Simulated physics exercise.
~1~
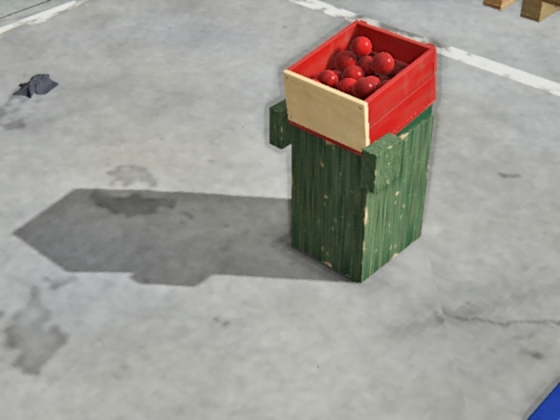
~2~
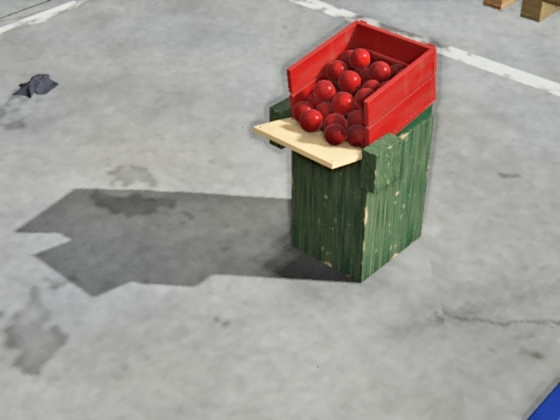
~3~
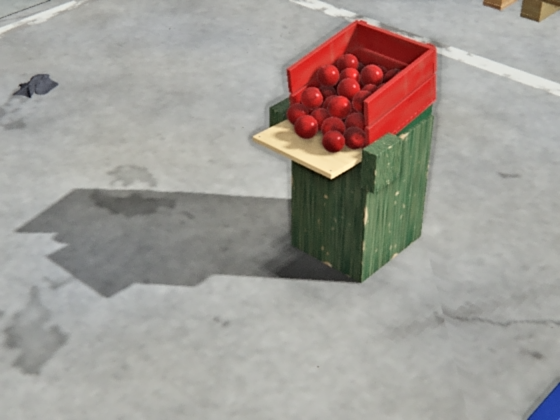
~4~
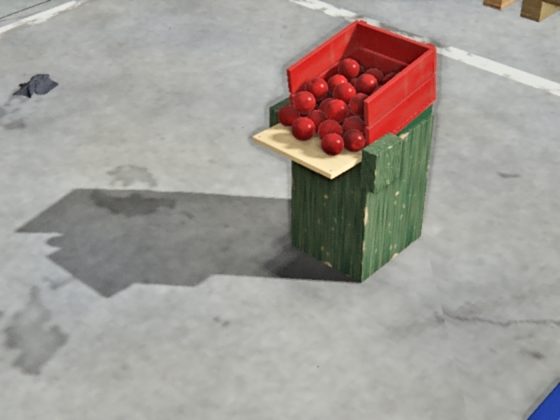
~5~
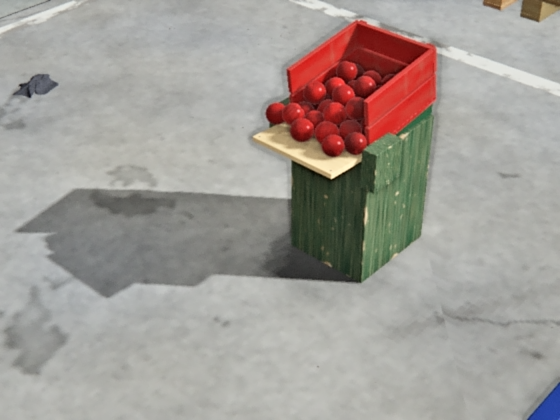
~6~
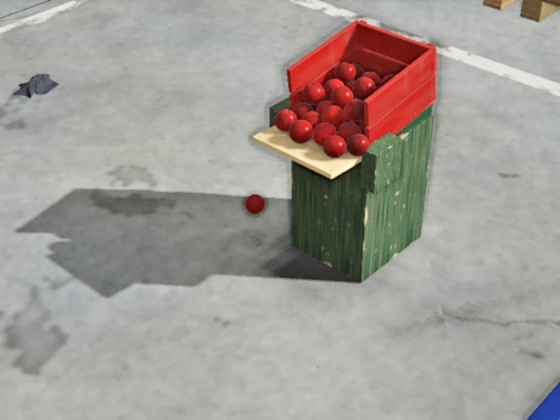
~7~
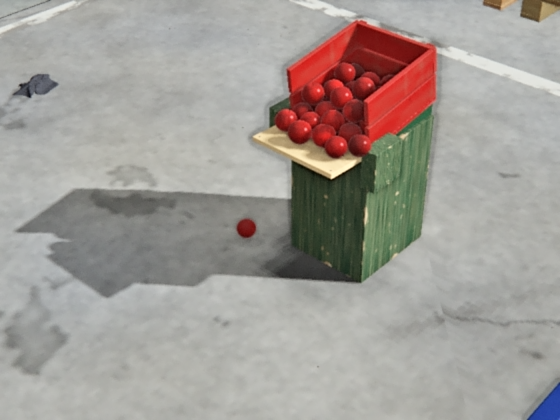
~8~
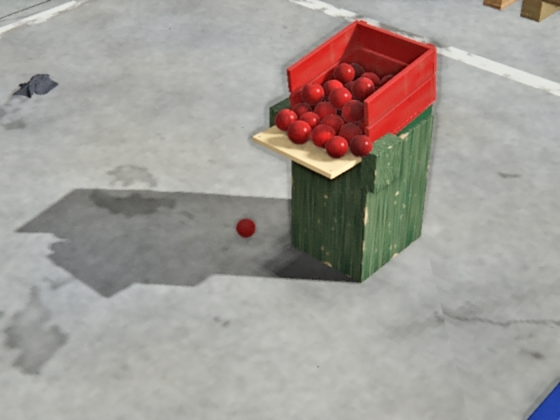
A red bin of shiny red apples sat on a green wooden stand as its pale front flap dropped open, letting the apples slide forward onto it; one fell to the concrete on the left, while the rest stayed piled up.
